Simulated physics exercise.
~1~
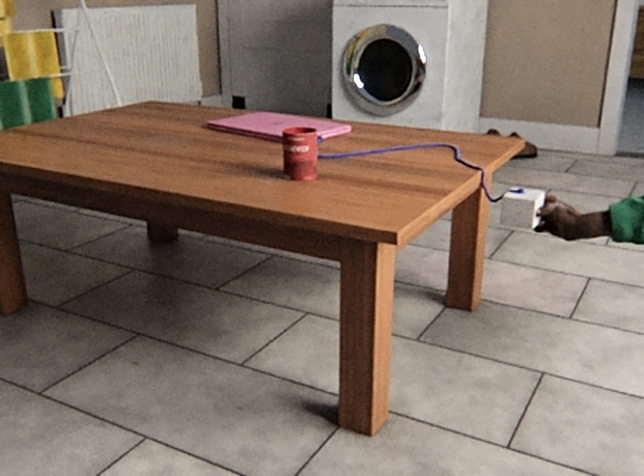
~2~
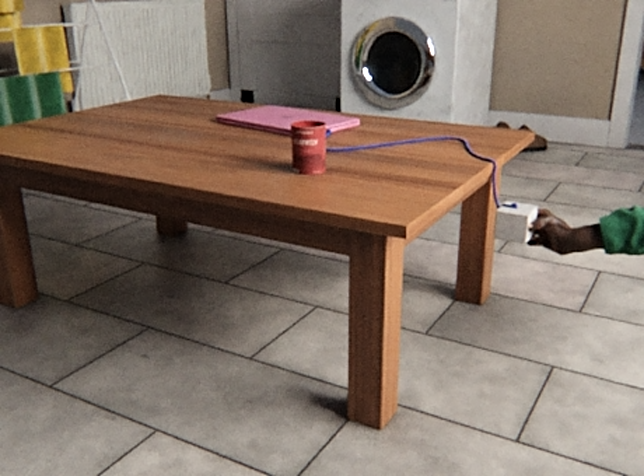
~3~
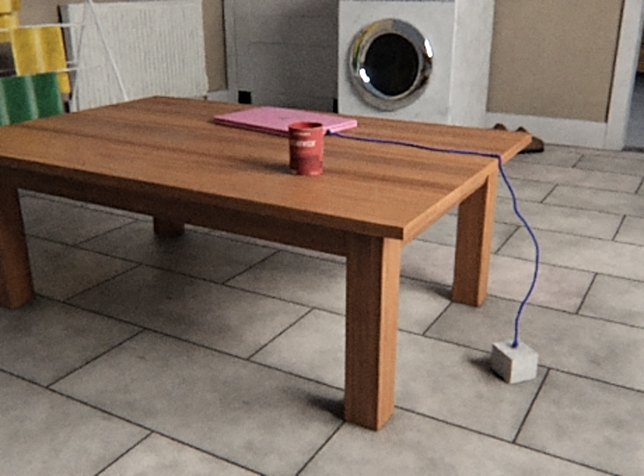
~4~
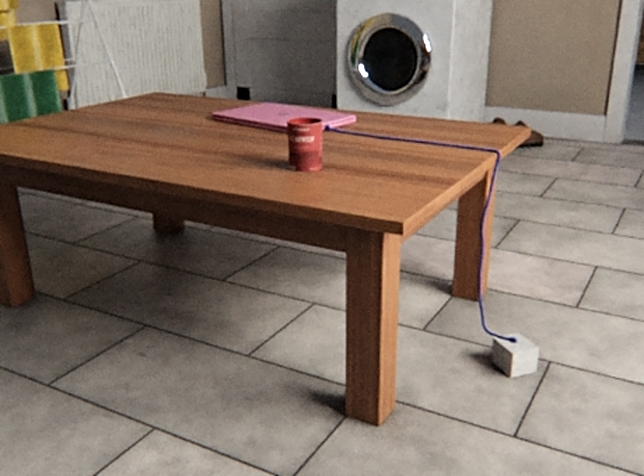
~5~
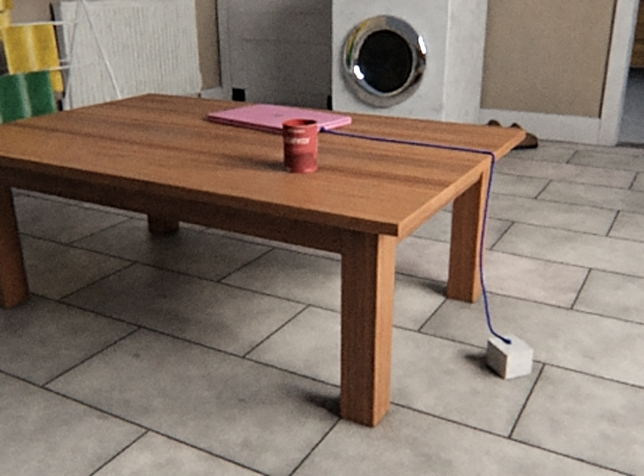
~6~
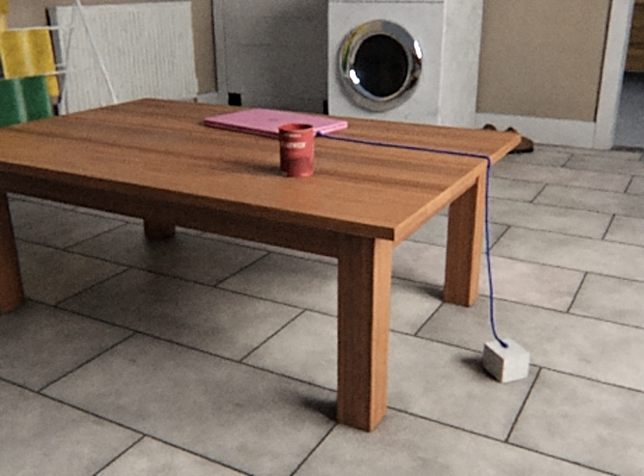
A white block on a blue string is held by a hand in a green sleeve, just off the right side of a wooden table. The gently swaying view looks slightly down across a room with grey floor tiles and a washing machine at the back. On the tabletop sit a red cup and, behind it, a pink laptop, with the string running toward them. The hand shifts a little, then lets go and withdraws, and the block drops to the floor. It rests there with the string draped over the table edge, while the cup and laptop stay put.
